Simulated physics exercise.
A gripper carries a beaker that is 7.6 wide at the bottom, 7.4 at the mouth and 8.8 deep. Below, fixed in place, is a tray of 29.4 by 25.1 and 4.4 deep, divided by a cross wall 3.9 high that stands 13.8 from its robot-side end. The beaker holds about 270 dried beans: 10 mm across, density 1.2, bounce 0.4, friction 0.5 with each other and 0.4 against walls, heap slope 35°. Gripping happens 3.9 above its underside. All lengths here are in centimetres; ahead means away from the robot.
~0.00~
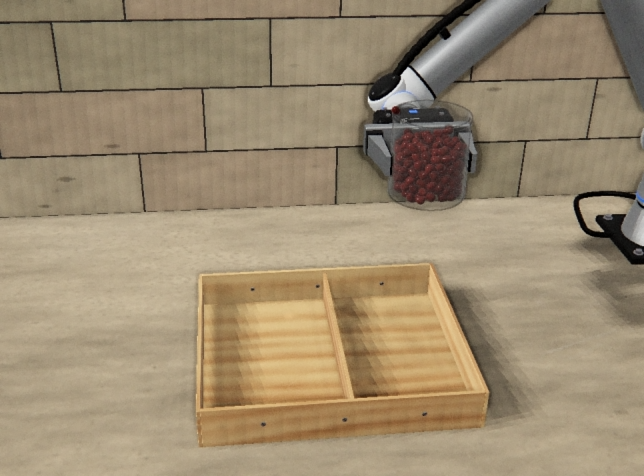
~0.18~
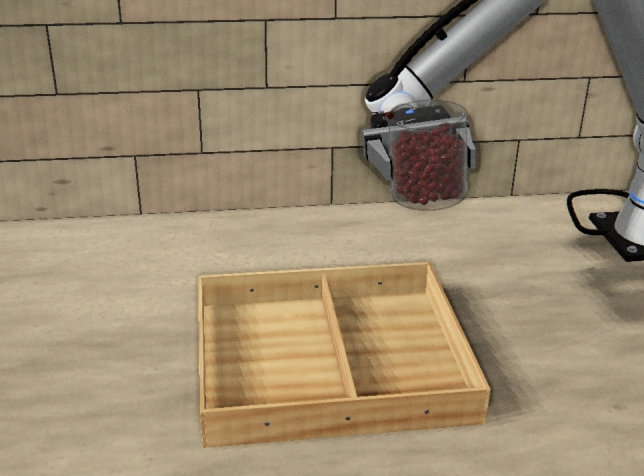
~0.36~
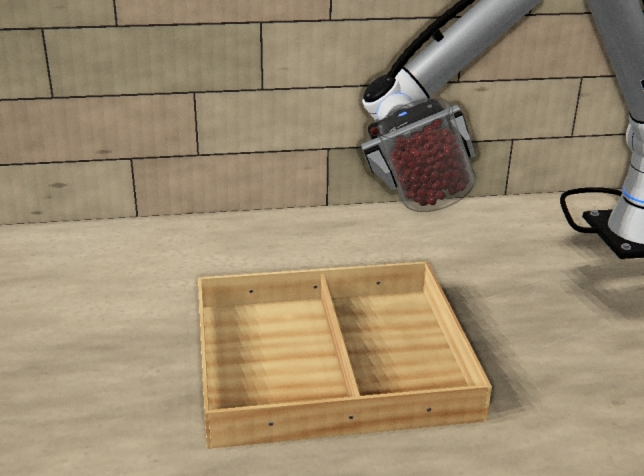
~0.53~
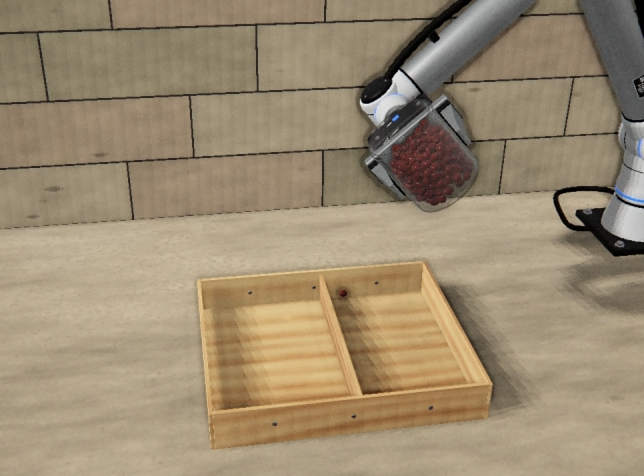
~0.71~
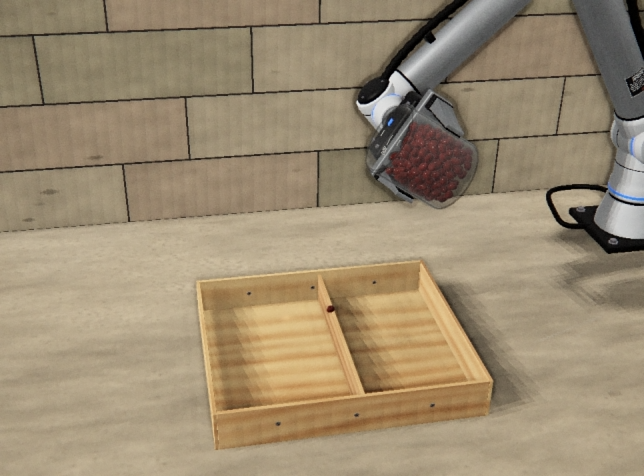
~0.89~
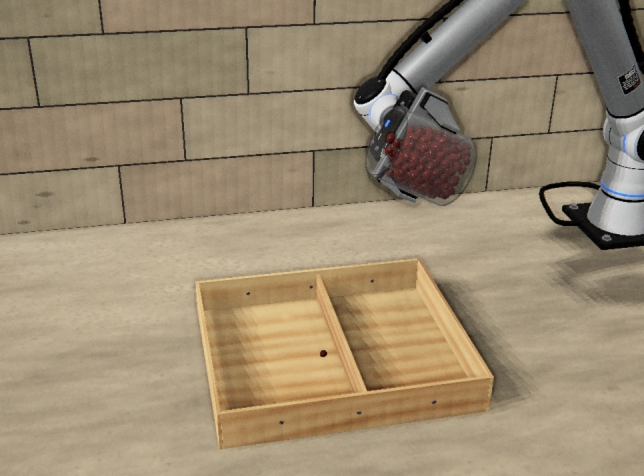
A robot arm held a clear beaker of dark red beans above a divided wooden tray and tilted it steeply to the left, while a single bean dropped into the tray's left section.
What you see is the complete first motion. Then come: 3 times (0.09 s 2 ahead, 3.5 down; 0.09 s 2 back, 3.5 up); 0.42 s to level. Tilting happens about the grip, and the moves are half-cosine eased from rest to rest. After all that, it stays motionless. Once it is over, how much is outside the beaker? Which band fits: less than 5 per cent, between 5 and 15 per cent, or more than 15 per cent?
It falls between 5 and 15 per cent.
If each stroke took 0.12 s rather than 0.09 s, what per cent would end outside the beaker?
In that case about 0 in a hundred.
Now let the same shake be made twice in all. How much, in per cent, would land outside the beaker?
It would come to around 5 %.
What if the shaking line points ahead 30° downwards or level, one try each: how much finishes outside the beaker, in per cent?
Result: Approx. 15 % and 30 %, one try each.
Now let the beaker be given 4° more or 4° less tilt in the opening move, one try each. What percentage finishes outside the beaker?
About 10 and 10 per cent.
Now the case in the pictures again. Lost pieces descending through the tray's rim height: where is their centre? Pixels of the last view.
Around (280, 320).
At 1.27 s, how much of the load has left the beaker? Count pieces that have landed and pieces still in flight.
Around 5 percent at that moment.
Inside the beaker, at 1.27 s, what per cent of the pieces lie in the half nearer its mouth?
Around 35 per cent of it.
After 1.27 s, tilted 62° forward, highest piece 28 above the table; 258 in the beaker, 4 in the far-side part, 7 in flight or on a rim.
After 1.66 s, tilted 27° forward, highest piece 28 above the table; 249 in the beaker, 19 in the far-side part, 1 in flight or on a rim.
After 2.05 s, level, highest piece 30 above the table; 249 in the beaker, 20 in the far-side part.
After 3.10 s, level, highest piece 30 above the table; 249 in the beaker, 20 in the far-side part.
In the end, 249 in the beaker, 20 in the far-side part. That is 7 % outside the beaker.
